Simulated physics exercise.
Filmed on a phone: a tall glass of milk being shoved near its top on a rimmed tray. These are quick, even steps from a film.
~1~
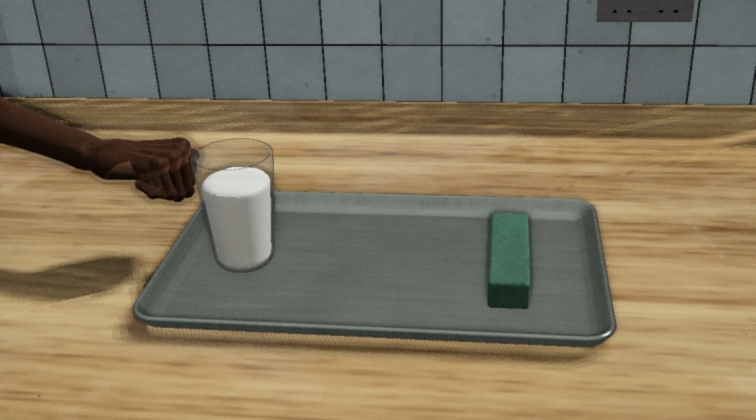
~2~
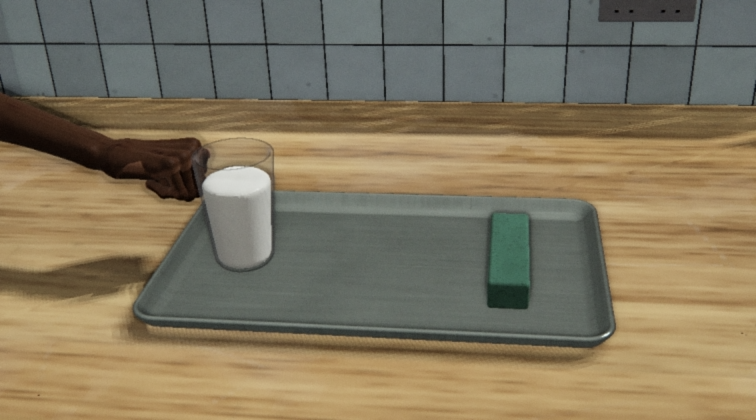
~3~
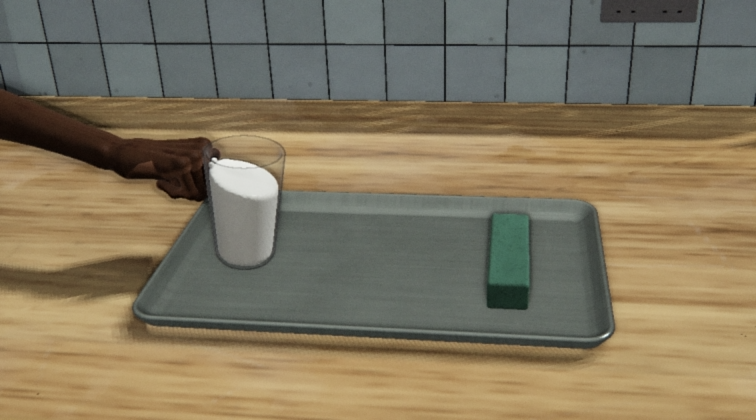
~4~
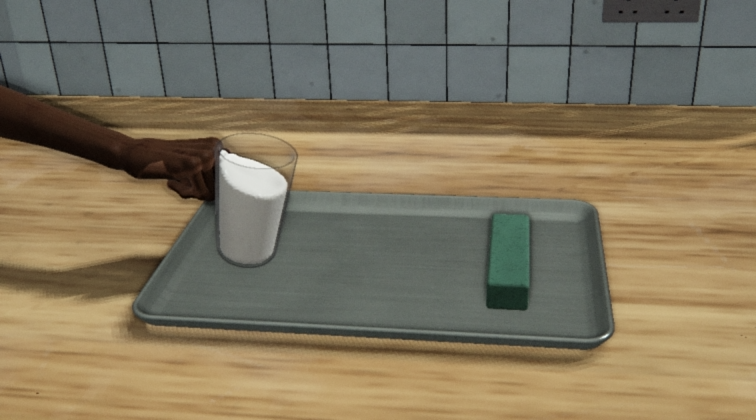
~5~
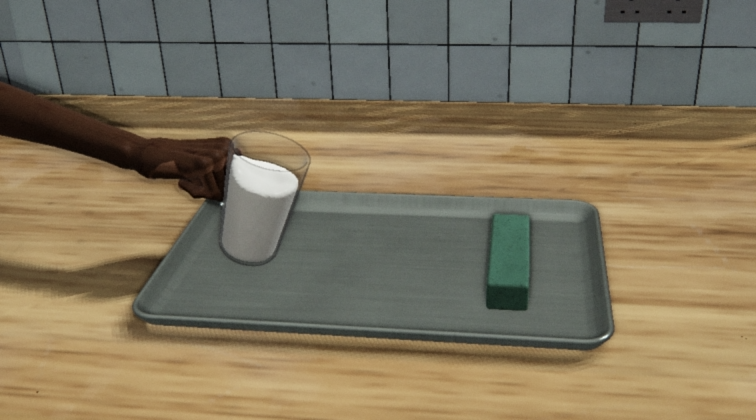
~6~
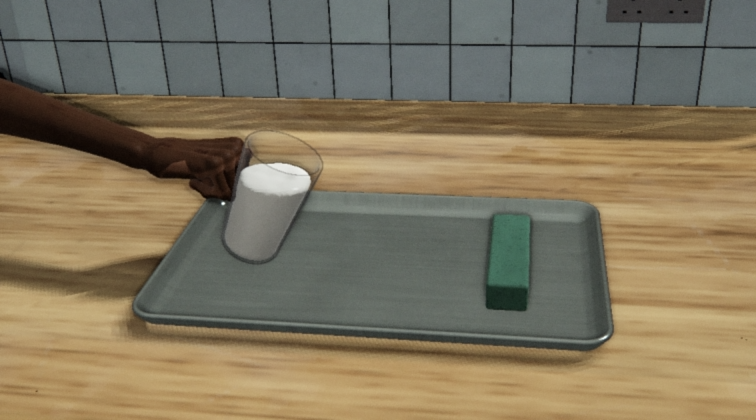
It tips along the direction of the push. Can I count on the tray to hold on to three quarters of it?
I expect the tray will manage to keep three quarters.
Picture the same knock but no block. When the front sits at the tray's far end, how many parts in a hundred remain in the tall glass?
Roughly 45 per cent.
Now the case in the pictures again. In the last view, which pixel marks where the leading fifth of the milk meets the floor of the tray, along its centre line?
(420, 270).
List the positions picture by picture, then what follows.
In the first frame, it leans 0°; its right rim is at (270, 157); the milk meets the walls at (205, 178) and (270, 179); the tray's far rim is at (603, 262); a block is fixed to the tray further along.
In the second frame, it leans 0°; its right rim is at (271, 156); the milk meets the walls at (205, 178) and (270, 179).
In the third frame, it leans 6°; its right rim is at (282, 158); the milk meets the walls at (212, 160) and (275, 184).
In the fourth frame, it leans 12°; its right rim is at (294, 161); the milk meets the walls at (222, 151) and (288, 184).
In the fifth frame, it leans 18°; its right rim is at (307, 165); the milk meets the walls at (233, 166) and (298, 181).
In the sixth frame, it leans 24°; its right rim is at (320, 170); the milk meets the walls at (239, 182) and (310, 177).
A moment on, the tall glass is falling and 99 per cent is in the glass, 0 on the tray and 1 above or beyond its rim.
Next, the tall glass lies on its side and 74 per cent is in the glass, 11 on the tray and 15 above or beyond its rim.
Then the tall glass lies on its side and 39 per cent is in the glass, 40 on the tray and 21 above or beyond its rim.
Later the tall glass lies on its side and 20 per cent is in the glass, 71 on the tray and 9 above or beyond its rim.
In the end 92 per cent is held by tray and glass, 8 is off the tray.
